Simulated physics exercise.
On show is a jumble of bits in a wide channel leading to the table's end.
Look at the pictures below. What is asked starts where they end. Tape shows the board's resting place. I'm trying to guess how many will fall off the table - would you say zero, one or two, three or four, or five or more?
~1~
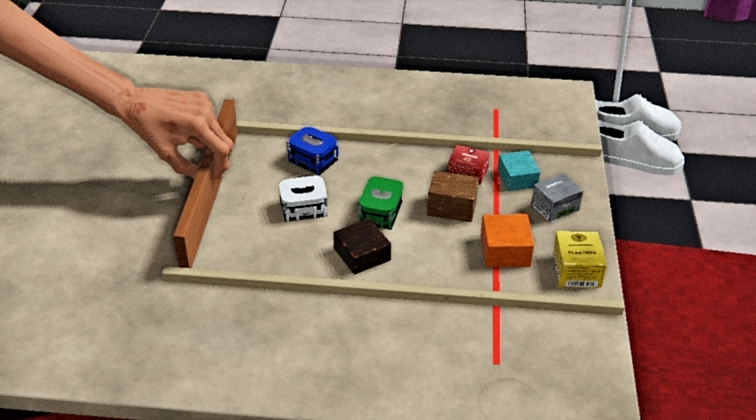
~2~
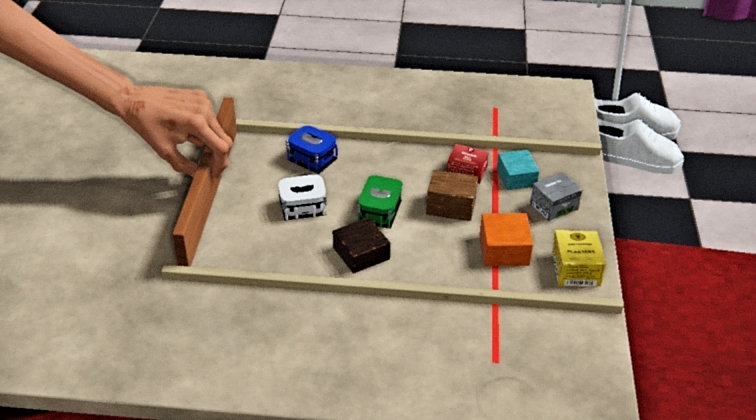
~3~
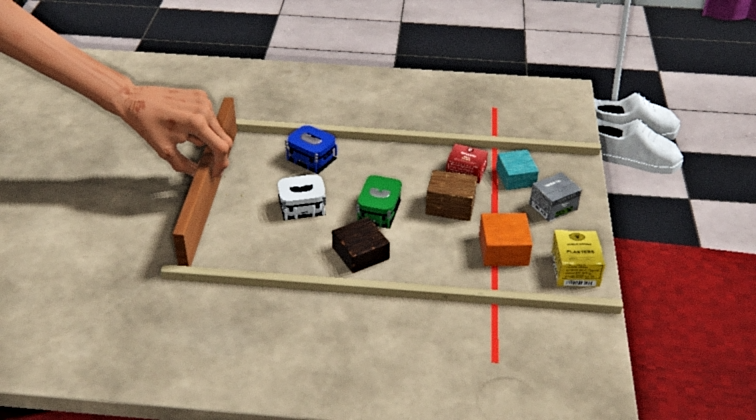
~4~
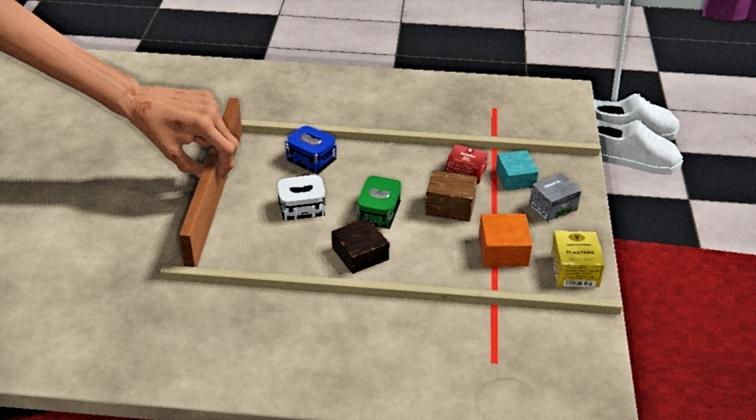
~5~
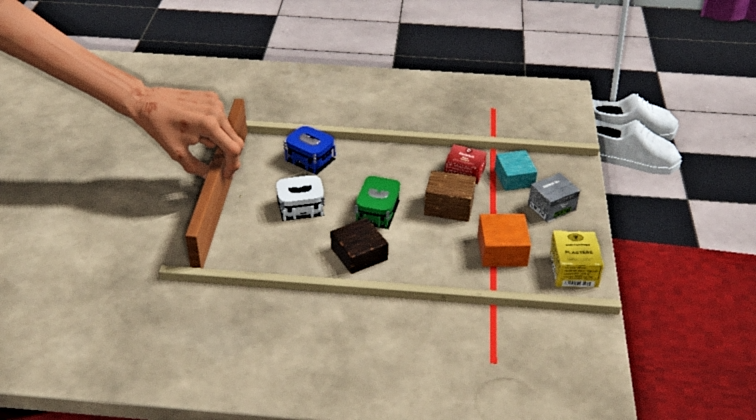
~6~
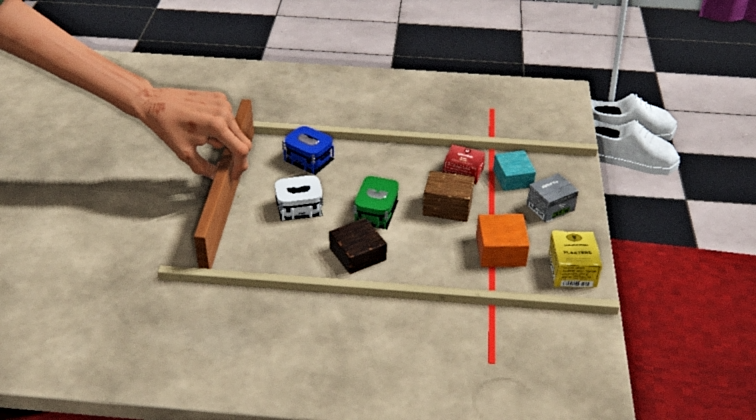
I expect one or two pieces to come off the table.
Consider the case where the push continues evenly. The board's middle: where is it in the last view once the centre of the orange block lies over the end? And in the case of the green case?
The middle is at (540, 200) when it's the orange block, and at (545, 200) when it's the green case.
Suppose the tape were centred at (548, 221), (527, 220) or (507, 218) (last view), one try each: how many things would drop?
Counts per try: 6; 4; 2.
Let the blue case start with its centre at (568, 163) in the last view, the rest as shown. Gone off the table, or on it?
Placed like that, the blue case keeps its spot.
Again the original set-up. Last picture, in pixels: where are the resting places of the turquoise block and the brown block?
Result: One at about (586, 174), the other at about (591, 196).
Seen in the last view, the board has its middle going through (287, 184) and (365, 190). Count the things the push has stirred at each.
Counting first: 2, next 5.
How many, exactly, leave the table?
That makes a total of 1.
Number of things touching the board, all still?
All in all, 3.
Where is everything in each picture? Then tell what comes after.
In the first picture, yellow box (579, 259); grey box (557, 198); turquoise block (518, 171); board (209, 180); tape (496, 218).
In the second picture, grey box (556, 197); brown block (452, 195).
In the third picture, turquoise block (517, 170); white case (302, 198).
In the fourth picture, yellow box (577, 259); blue case (312, 149).
In the fifth picture, grey box (554, 198); board (219, 179).
In the sixth picture, yellow box (574, 259); grey box (552, 198); turquoise block (514, 170); board (227, 180); tape (492, 217).
Early on, none off yet; yellow box at rest near (574, 259); grey box at rest near (552, 198); turquoise block at rest near (514, 170).
A while later, none off yet; yellow box at rest near (574, 259); grey box travelled about its own width near (598, 200); turquoise block travelled about its own width near (552, 174).
Finally, the number that fall off is one or two; lost, grey box.
